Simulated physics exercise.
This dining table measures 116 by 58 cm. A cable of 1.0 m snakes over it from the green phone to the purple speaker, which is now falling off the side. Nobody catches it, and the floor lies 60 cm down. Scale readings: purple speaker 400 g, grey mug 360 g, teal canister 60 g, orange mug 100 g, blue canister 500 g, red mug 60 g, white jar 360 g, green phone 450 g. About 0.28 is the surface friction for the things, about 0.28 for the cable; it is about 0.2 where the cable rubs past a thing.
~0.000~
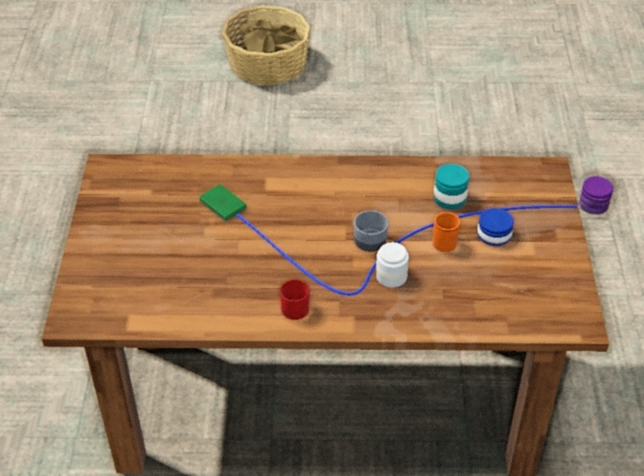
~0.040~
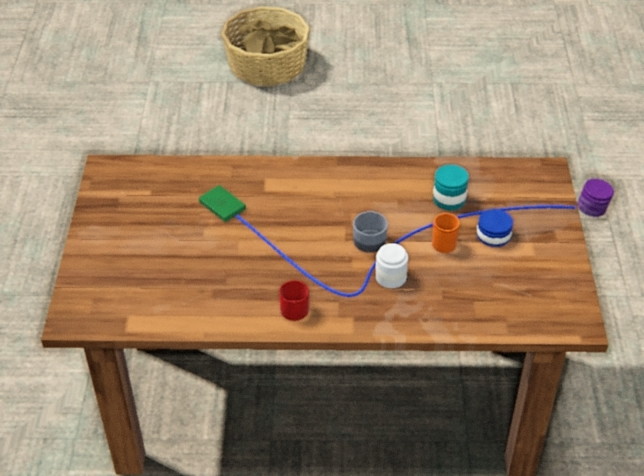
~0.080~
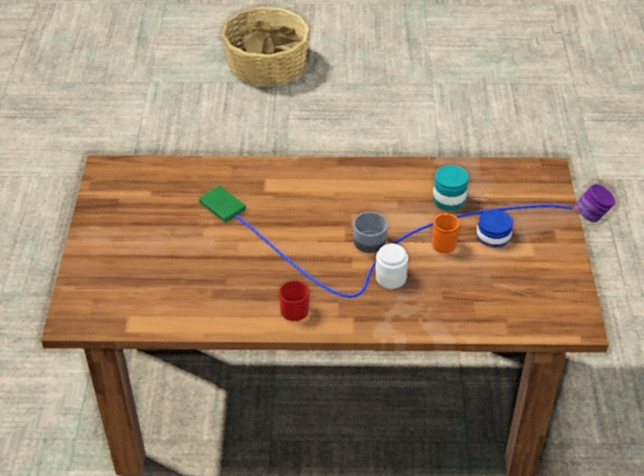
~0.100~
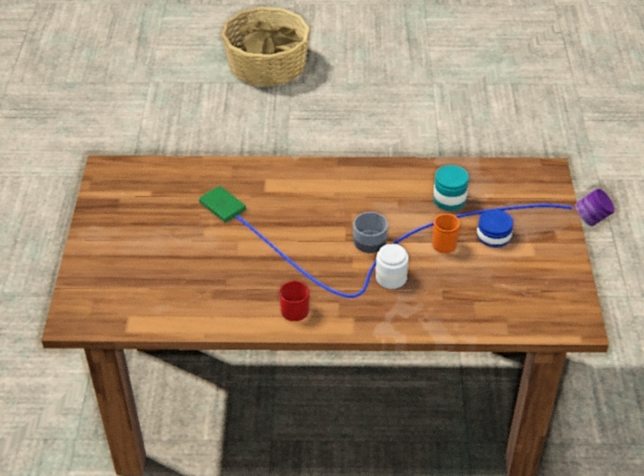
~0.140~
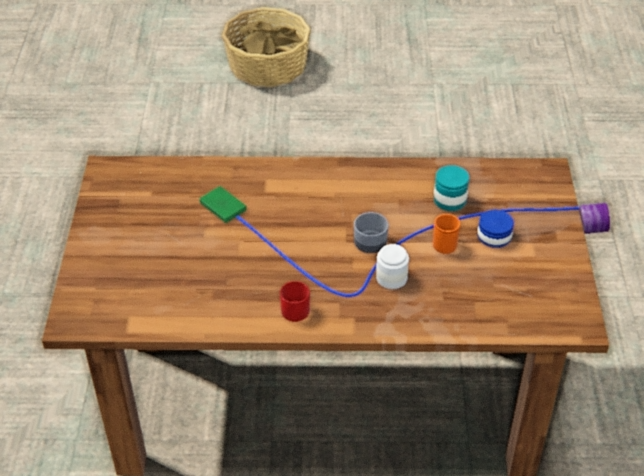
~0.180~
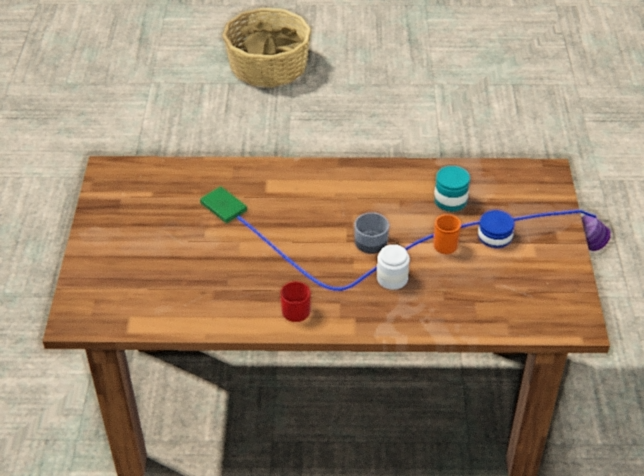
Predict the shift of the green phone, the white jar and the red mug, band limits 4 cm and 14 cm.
Prediction - green phone: Top band; white jar: Low band; red mug: Low band.
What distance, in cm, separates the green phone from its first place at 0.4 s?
Shift: Approx. 10 cm.
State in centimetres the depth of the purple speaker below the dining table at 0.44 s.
30 cm or so.
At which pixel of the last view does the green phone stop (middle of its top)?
Top at rest: About (404, 223).
At 0.4 s, the cable's tail end at (288, 216); green phone 10 cm off its start, grey mug 10 cm off its start, purple speaker over the edge.
At 0.7 s, the cable's tail end at (357, 226); green phone 26 cm off its start, grey mug 14 cm off its start, purple speaker over the edge.
At 0.9 s, the cable's tail end at (422, 229); green phone 41 cm off its start at (400, 223), grey mug 14 cm off its start at (380, 182), purple speaker over the edge.
At 1.2 s, the cable's tail end at (426, 229); green phone 42 cm off its start, grey mug 14 cm off its start, purple speaker over the edge.
At 2.4 s, the cable's tail end at (426, 229); green phone 42 cm off its start at (404, 223), red mug 0 cm off its start at (296, 292), white jar 0 cm off its start at (394, 254), grey mug 14 cm off its start at (380, 182).
